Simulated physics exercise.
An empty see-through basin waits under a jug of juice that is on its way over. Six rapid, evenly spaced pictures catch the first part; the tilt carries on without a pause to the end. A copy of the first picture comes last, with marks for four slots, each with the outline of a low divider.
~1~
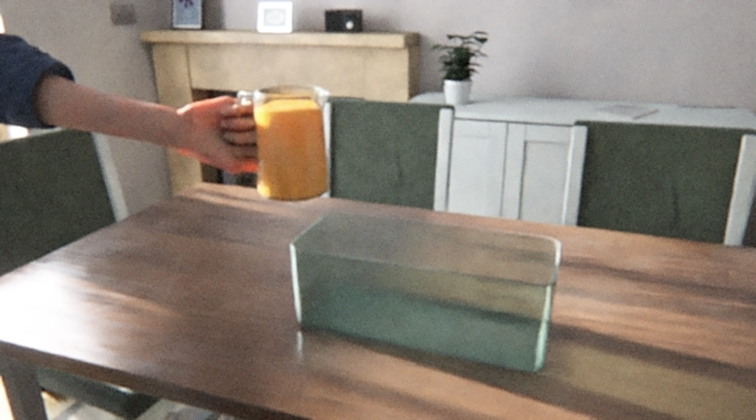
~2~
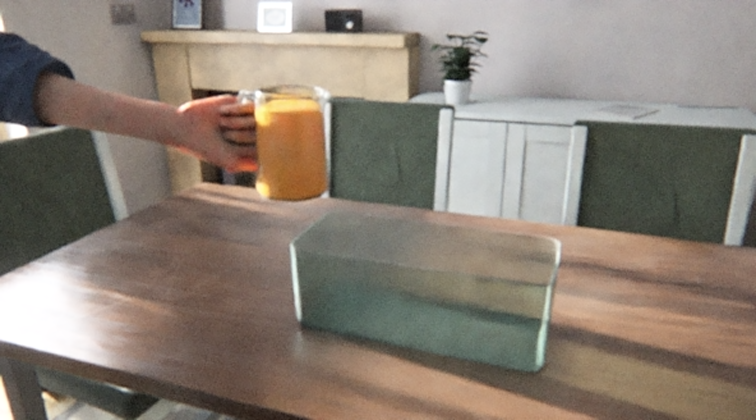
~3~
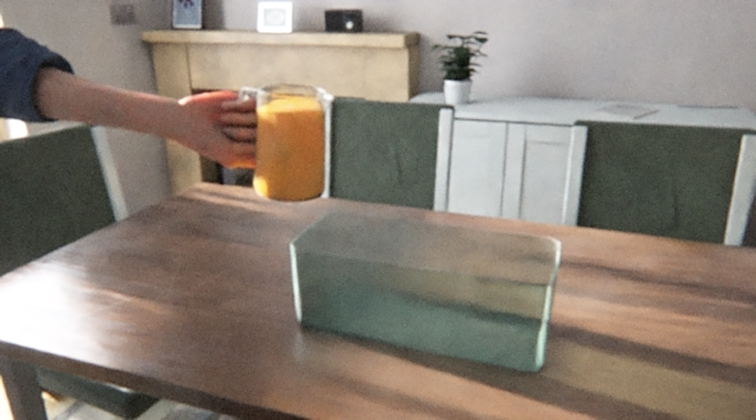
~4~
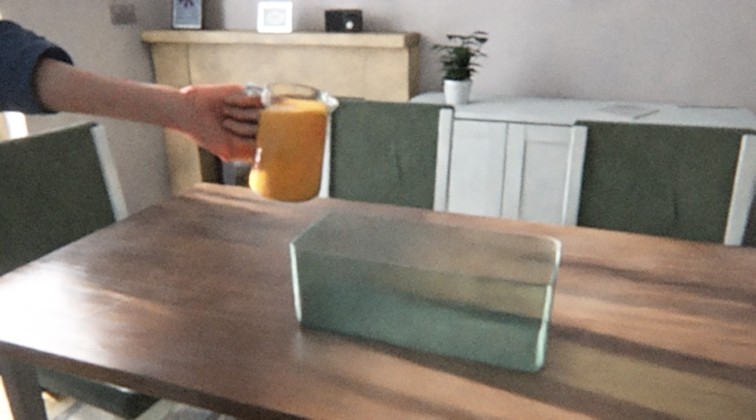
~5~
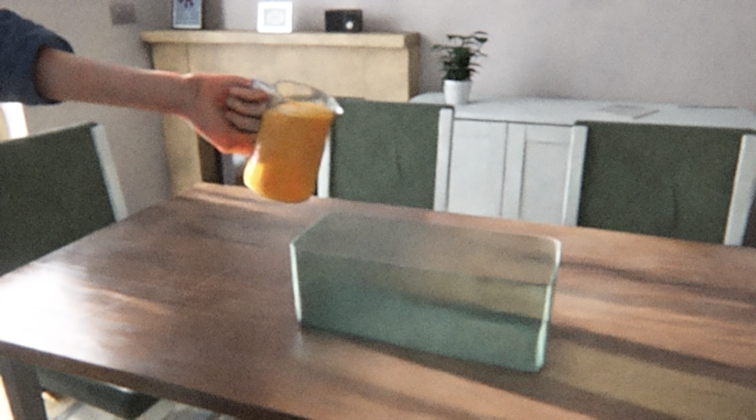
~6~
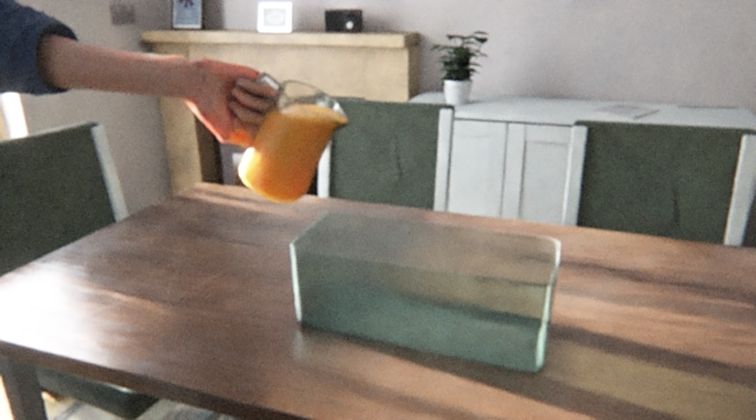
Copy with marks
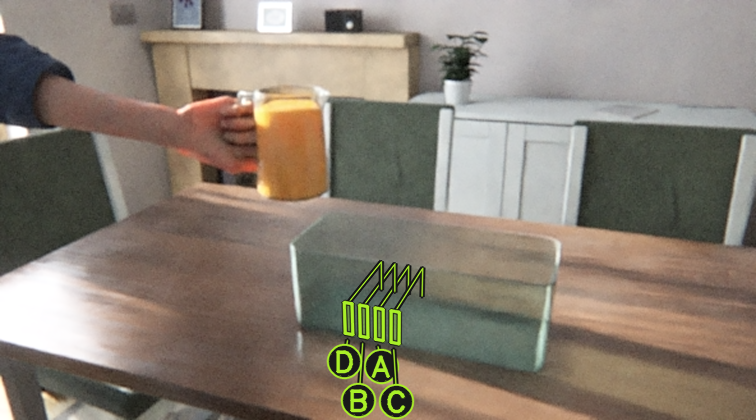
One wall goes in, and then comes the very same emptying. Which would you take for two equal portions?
A is best.
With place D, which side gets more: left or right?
More ends on the right.
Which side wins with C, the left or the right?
More ends on the left.
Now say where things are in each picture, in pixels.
Upright, lip at (327, 95); basin from (299, 321) to (544, 369); nothing has left yet, in the first picture.
Upright, lip at (328, 96); nothing has left yet, in the second picture.
Tipped about 5°, lip at (331, 99); nothing has left yet, in the third picture.
Tipped about 11°, lip at (336, 105); nothing has left yet, in the fourth picture.
Tipped about 20°, lip at (341, 113); nothing has left yet, in the fifth picture.
Tipped about 30°, lip at (346, 124); nothing has left yet, in the sixth picture.
In lime, A at (378, 346); B at (362, 343); C at (393, 349); D at (347, 340).
With A, about 52 % ends left of the wall and 47 % right of it.
With B, about 22 % ends left of the wall and 77 % right of it.
With C, about 88 % ends left of the wall and 9 % right of it; 3 % is lost outside.
With D, about 4 % ends left of the wall and 96 % right of it.
